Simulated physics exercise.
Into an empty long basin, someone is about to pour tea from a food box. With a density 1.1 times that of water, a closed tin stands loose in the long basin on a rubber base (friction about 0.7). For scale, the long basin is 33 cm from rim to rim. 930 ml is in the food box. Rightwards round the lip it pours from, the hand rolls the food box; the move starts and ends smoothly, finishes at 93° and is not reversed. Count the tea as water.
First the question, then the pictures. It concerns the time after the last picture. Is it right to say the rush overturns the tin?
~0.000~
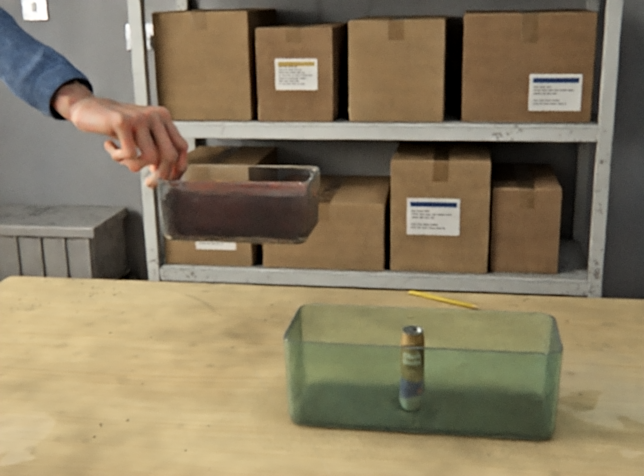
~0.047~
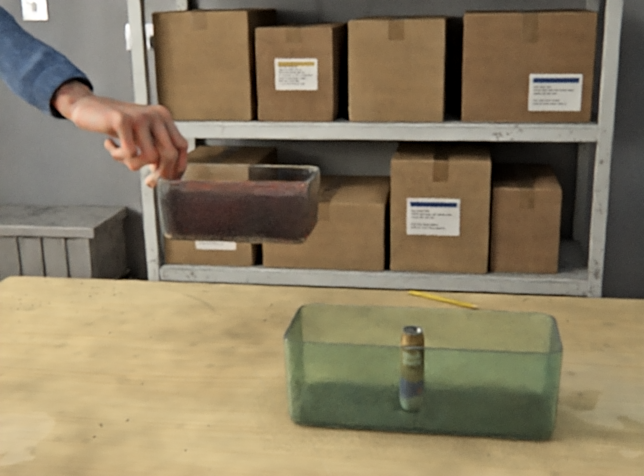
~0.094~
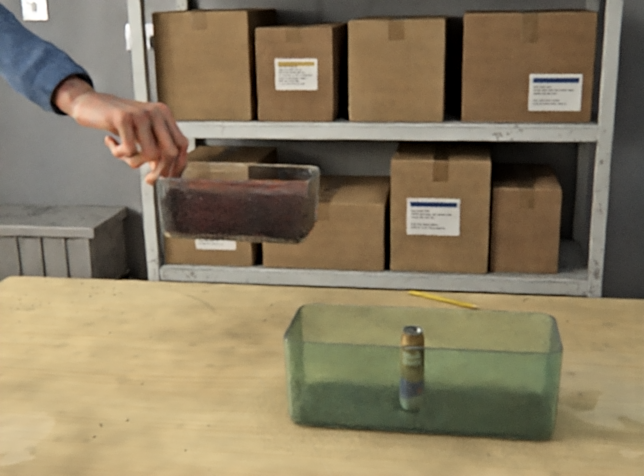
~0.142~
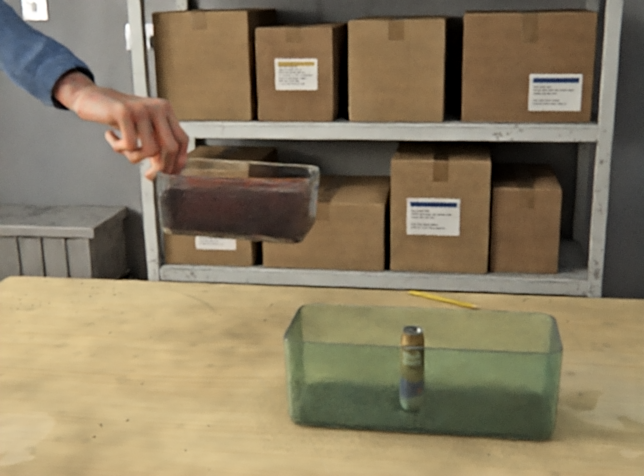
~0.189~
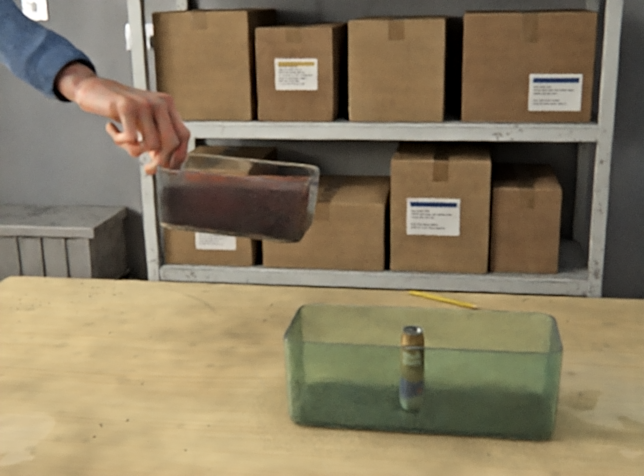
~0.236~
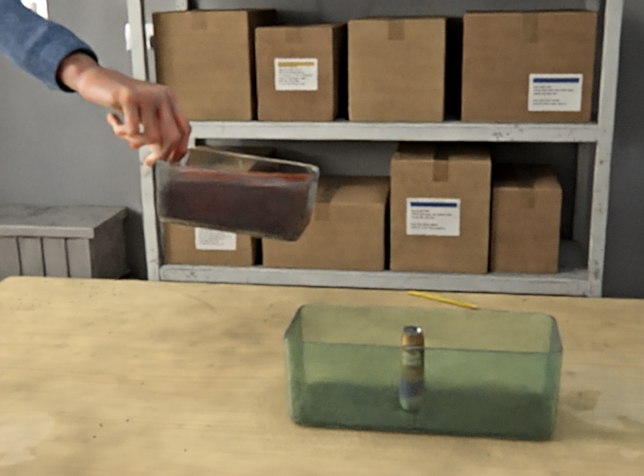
It will stay erect.
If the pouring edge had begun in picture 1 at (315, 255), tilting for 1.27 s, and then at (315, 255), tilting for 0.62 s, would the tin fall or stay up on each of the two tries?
The tin overturns the first time and overturns the second time.
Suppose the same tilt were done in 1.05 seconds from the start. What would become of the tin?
Holds steady.
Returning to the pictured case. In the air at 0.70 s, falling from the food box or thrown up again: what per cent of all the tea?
Close to 34 in a hundred.
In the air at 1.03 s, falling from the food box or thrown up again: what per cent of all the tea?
Close to 20 %.
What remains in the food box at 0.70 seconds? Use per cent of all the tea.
I'd estimate some 62 % remains.
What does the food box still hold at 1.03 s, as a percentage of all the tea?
14 %.
Then, 0.70 s in, the tilt is 54° and 62 per cent is still to pour; the tin stands where it began.
Then, 1.03 s in, the tilt is 85° and 14 per cent is still to pour; the tin stands where it began.
Then, 1.39 s in, the tilt is 93° and 2 per cent is still to pour; the tin stands where it began.
Then, 1.77 s in, the tilt is 93° and 0 per cent is still to pour; the tin stands where it began.
Finally, the tin stands where it began.
